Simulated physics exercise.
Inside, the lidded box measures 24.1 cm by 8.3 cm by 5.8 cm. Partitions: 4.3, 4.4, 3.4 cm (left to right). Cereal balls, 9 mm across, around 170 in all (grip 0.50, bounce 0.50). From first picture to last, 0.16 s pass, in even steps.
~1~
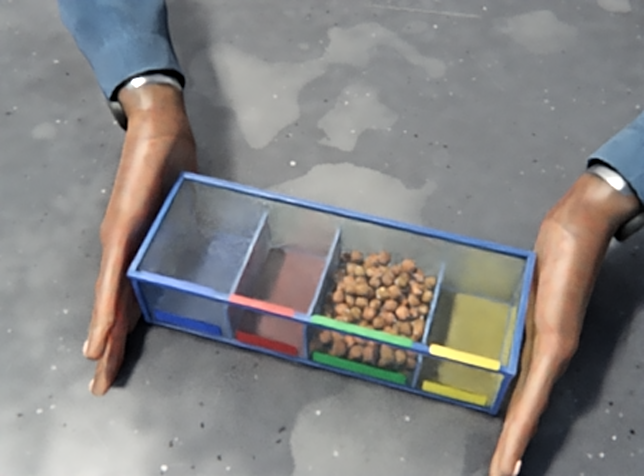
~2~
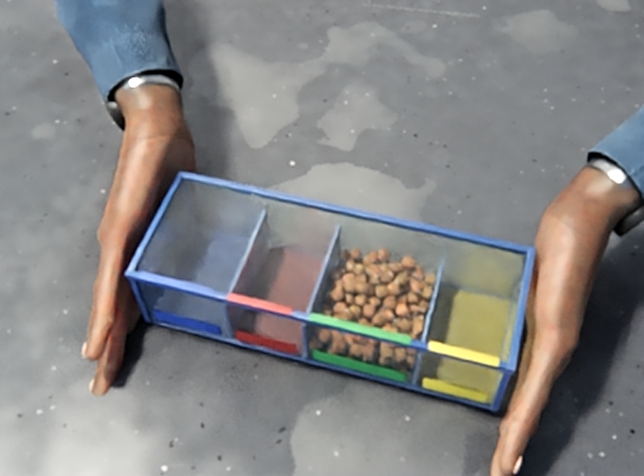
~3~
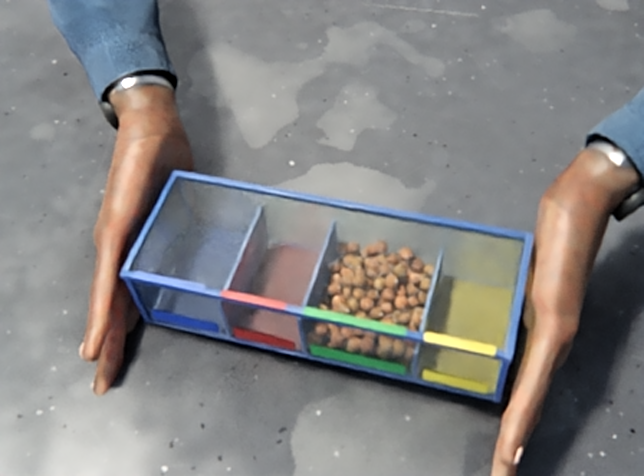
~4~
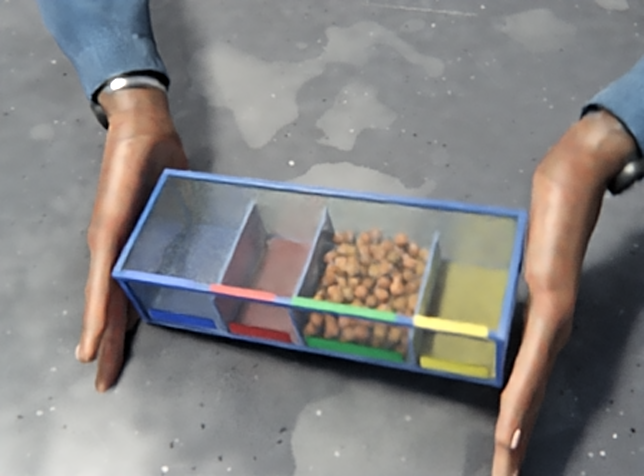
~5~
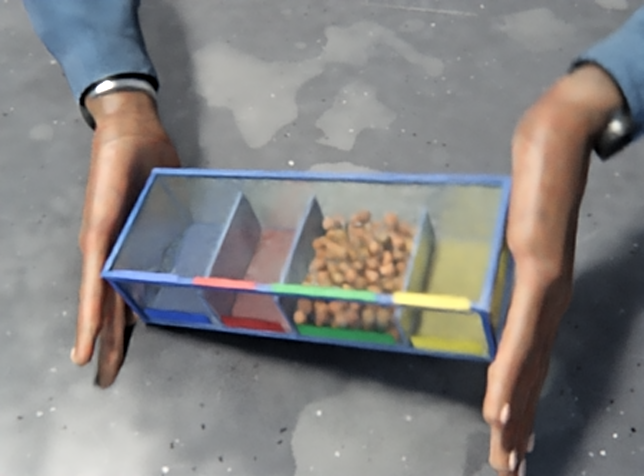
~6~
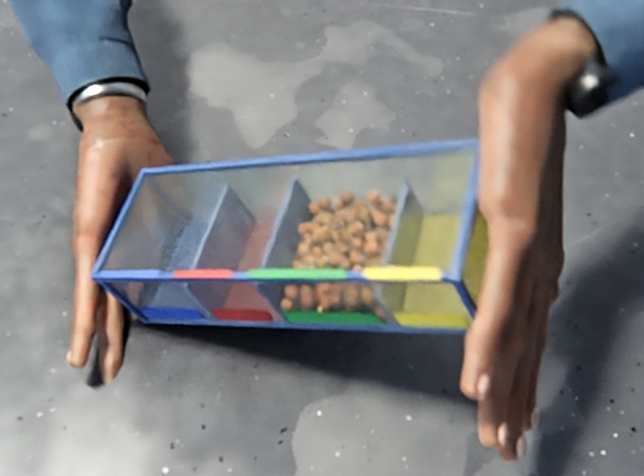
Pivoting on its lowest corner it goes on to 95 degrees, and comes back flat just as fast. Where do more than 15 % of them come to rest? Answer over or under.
Red: Under, blue: Under, green: Over, yellow: Under.
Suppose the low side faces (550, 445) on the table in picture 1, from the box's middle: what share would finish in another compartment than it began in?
About 55 per cent.
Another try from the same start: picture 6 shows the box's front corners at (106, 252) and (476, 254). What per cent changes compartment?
It would be near 10 per cent.
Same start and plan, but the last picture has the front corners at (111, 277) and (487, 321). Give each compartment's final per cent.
Red 5; blue 10; green 85; yellow 0.
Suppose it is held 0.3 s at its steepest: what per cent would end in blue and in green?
Then: Blue 10; green 90.
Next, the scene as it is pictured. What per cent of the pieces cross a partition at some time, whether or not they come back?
Some 10 per cent.
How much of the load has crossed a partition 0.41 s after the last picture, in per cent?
About 5 per cent.
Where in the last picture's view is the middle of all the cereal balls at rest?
At about (354, 314).
Then, 0.41 s after the last picture, tilt 94 degrees; red 5 %, green 95 %.
Then, 0.68 s after the last picture, tilt 38 degrees; red 5 %, blue 5 %, green 90 %.
Then, 1.05 s after the last picture, tilt 0 degrees; red 5 %, blue 5 %, green 90 %.
In the end, red 5 %, blue 5 %, green 90 %, yellow 0 %.
